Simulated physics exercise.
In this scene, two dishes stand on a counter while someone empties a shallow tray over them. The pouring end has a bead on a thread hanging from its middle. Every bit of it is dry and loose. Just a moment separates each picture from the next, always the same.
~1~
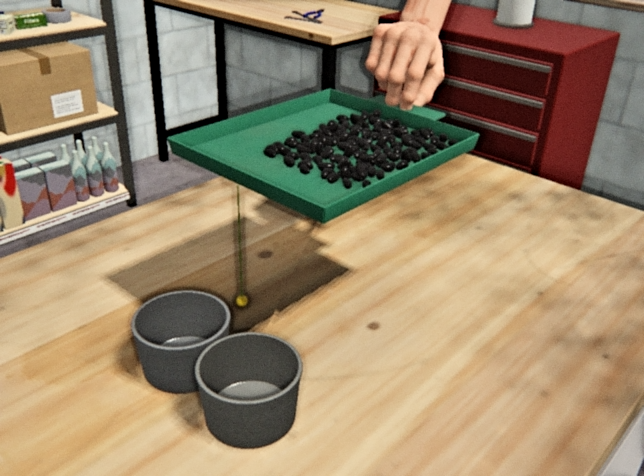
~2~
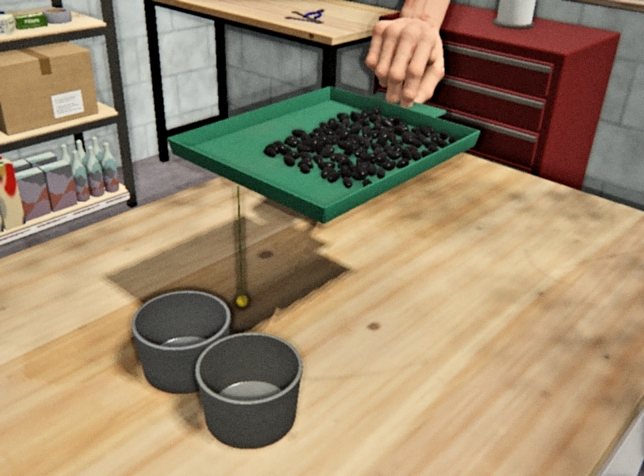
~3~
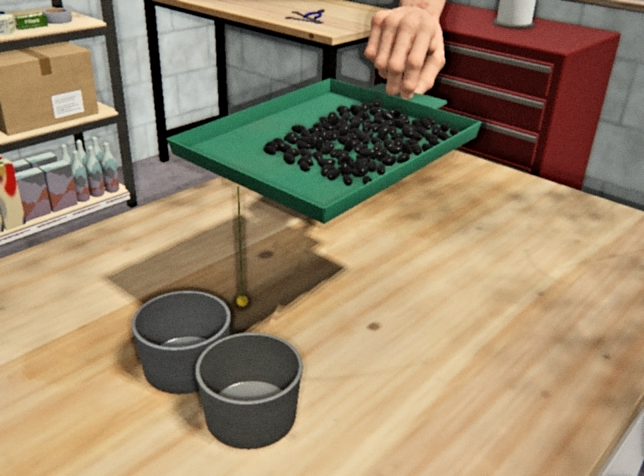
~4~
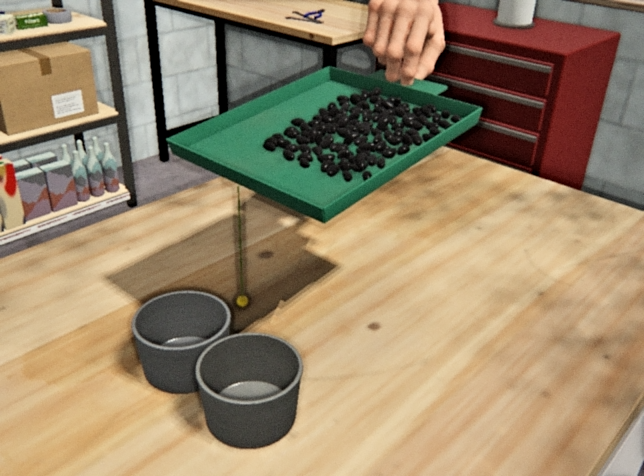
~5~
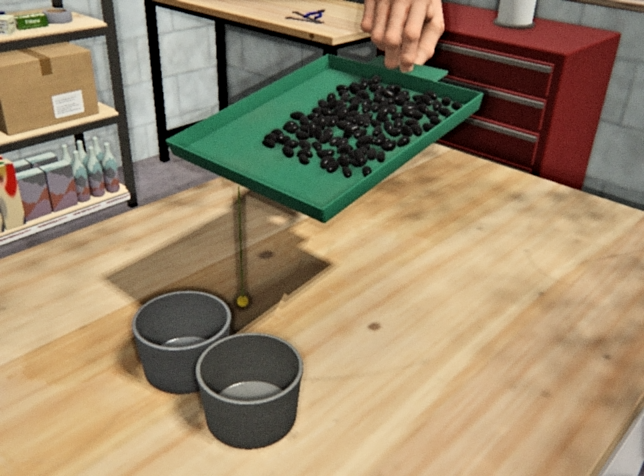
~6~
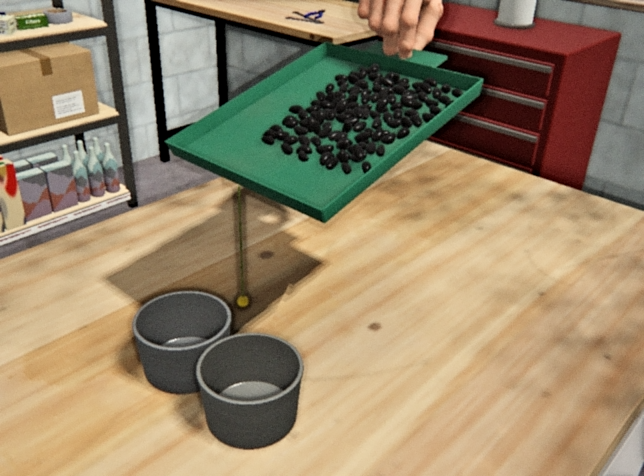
A hand gradually raising the far end of a green tray of black beans above two grey dishes on a wooden counter.
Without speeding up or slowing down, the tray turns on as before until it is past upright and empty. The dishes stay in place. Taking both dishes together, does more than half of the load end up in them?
Yes.
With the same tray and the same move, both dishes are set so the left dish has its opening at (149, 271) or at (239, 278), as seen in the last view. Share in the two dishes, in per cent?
It comes to near 30 per cent the first time and near 0 per cent the second time.
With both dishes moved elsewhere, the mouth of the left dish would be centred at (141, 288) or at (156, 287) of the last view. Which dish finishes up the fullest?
The right of the pair the first time, the right of the pair the second.
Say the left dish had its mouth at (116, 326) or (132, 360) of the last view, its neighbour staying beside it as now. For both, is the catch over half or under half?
The pair would catch the lesser share the first time and the lesser share the second time.
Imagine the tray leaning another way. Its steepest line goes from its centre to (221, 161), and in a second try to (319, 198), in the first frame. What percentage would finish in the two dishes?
40 per cent, then 20 per cent.
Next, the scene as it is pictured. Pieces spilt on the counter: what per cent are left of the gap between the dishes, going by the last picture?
80 %, near enough.
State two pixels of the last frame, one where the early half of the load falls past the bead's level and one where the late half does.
Around (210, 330) and then (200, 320).
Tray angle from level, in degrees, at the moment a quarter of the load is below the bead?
My estimate is some 110 degrees.
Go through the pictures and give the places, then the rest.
Corners of the pouring end near (172, 138) and (324, 205), level; middle of the load near (365, 147), black beans; left dish near (144, 359); right dish near (211, 412); bead on its thread near (242, 301), in the first picture.
Corners of the pouring end near (172, 138) and (324, 206), level; middle of the load near (365, 145), in the second picture.
Corners of the pouring end near (171, 138) and (324, 206), tipped barely, level across its low end; middle of the load near (365, 140), in the third picture.
Corners of the pouring end near (170, 139) and (323, 206), tipped a little, level across its low end; middle of the load near (365, 131), in the fourth picture.
Corners of the pouring end near (170, 140) and (322, 206), tipped a little, level across its low end; middle of the load near (365, 123), in the fifth picture.
Corners of the pouring end near (169, 141) and (322, 207), tipped clearly, level across its low end; middle of the load near (364, 115); left dish near (145, 360); right dish near (212, 412), in the sixth picture.
Shortly afterwards, tray tipped steeply; all but a few on the tray; only a few outside both; only a few in the air.
Next, tray tipped past a quarter turn; the bulk on the tray; only a few in the right dish; only a few in the left dish; a little outside both; a little in the air.
Some moments later, tray tipped past a quarter turn; near a third in the right dish; near a third in the left dish; near a quarter outside both.
In the end, tray tipped past a quarter turn; near a third in the right dish; near a third in the left dish; near a quarter outside both.
